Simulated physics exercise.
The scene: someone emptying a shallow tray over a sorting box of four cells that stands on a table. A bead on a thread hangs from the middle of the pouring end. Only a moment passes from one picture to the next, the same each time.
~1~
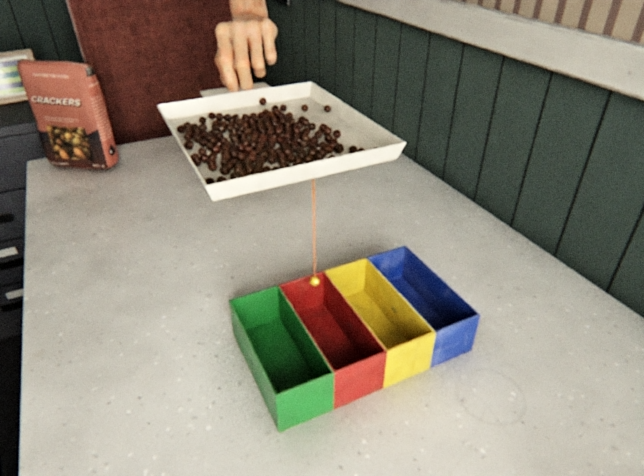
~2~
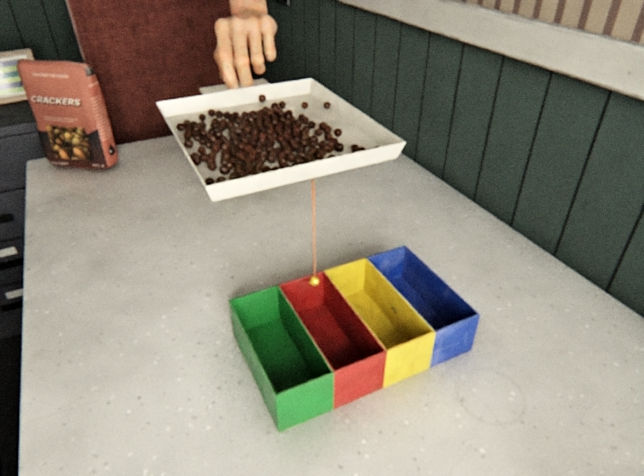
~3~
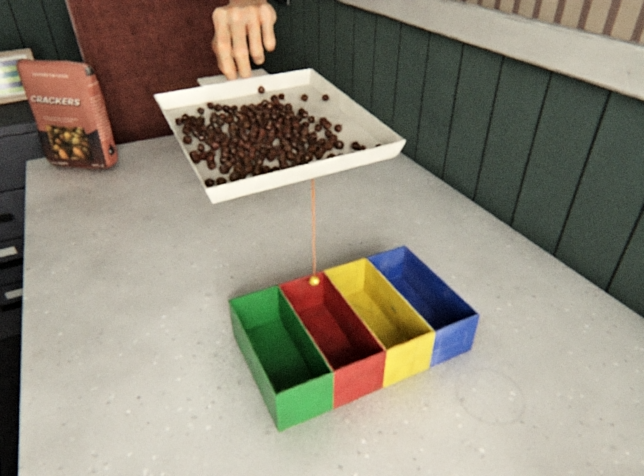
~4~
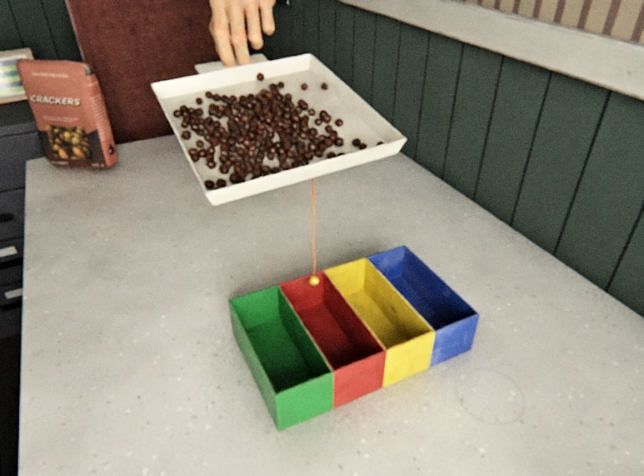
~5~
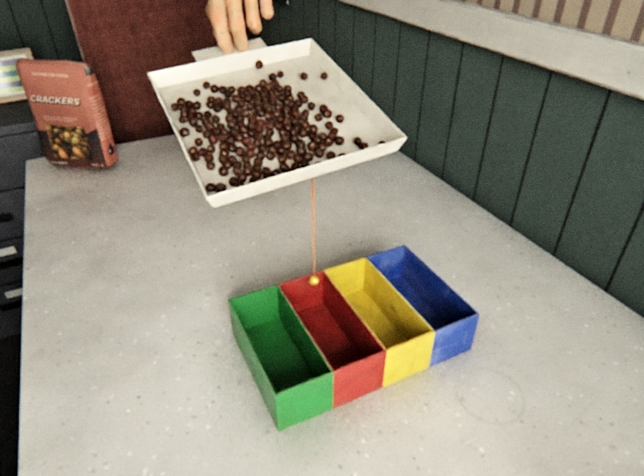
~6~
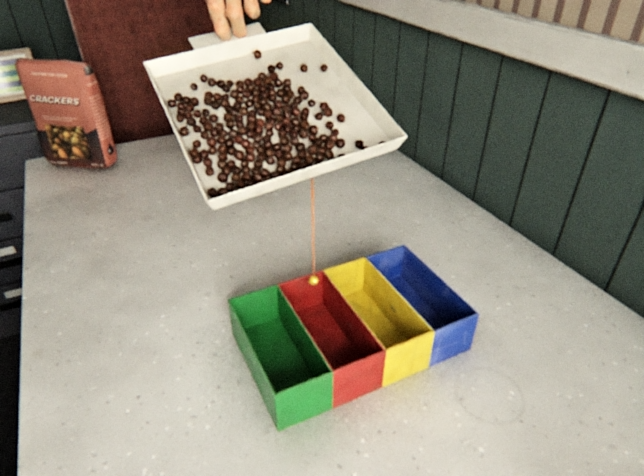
A pale speckled tabletop beside dark green panelling is seen from above at an angle, and the camera stays still. A hand at the top holds a shallow white tray of small brown balls, with a bead hanging on a thread beneath it, above a box with green, red, yellow and blue cells, while a crackers pouch stands at left. The hand gradually raises the tray's far side, its near edge dips slightly at the left corner, and the balls shift a little.
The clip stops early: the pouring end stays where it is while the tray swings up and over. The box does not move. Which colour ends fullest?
The green cell gets the most.
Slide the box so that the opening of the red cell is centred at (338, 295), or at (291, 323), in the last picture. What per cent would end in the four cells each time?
Roughly 20 per cent, and 90 per cent.
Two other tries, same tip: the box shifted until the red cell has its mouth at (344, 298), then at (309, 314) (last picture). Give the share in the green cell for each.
Near 20 % and 50 %.
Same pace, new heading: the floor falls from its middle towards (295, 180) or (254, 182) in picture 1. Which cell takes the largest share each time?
The first try: That green cell. The second: That green cell.
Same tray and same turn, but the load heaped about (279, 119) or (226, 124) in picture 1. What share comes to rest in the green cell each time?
First some 40, then 40 per cent.
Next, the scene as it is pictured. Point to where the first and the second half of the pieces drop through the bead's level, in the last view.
Early half (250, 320), late half (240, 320).
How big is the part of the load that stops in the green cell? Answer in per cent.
Close to 40 per cent.
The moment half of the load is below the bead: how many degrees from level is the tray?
Around 85° of tilt.
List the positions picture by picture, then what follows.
The first frame shows corners of the pouring end at (211, 182) and (398, 142), level; middle of the load at (261, 142), chocolate balls; bead on its thread at (315, 281); green cell at (306, 399); red cell at (360, 377); yellow cell at (409, 356); blue cell at (455, 338).
The second frame shows corners of the pouring end at (211, 183) and (398, 141), level; middle of the load at (261, 141).
The third frame shows corners of the pouring end at (211, 185) and (398, 140), tipped barely, lowest at the left corner; middle of the load at (261, 138).
The fourth frame shows corners of the pouring end at (211, 189) and (399, 138), tipped a little, lowest at the left corner; middle of the load at (260, 133).
The fifth frame shows corners of the pouring end at (211, 192) and (399, 136), tipped a little, lowest at the left corner; middle of the load at (259, 130).
The sixth frame shows corners of the pouring end at (211, 196) and (400, 134), tipped clearly, lowest at the left corner; middle of the load at (259, 130), nearly all on the move; green cell at (305, 398); red cell at (359, 376); yellow cell at (408, 355); blue cell at (454, 337).
Soon after the last picture, tray tipped steeply; most on the tray; a stray few in the green cell; a small part falling or outside the box.
A little later, tray tipped right over; a small part on the tray; about a third in the green cell; a small part in the red cell; about half falling or outside the box.
Later still, tray tipped past a quarter turn; about half in the green cell; a small part in the red cell; about half falling or outside the box.
By the end, tray tipped past a quarter turn; about half in the green cell; a small part in the red cell; none in the yellow cell; none in the blue cell; about half outside the box.
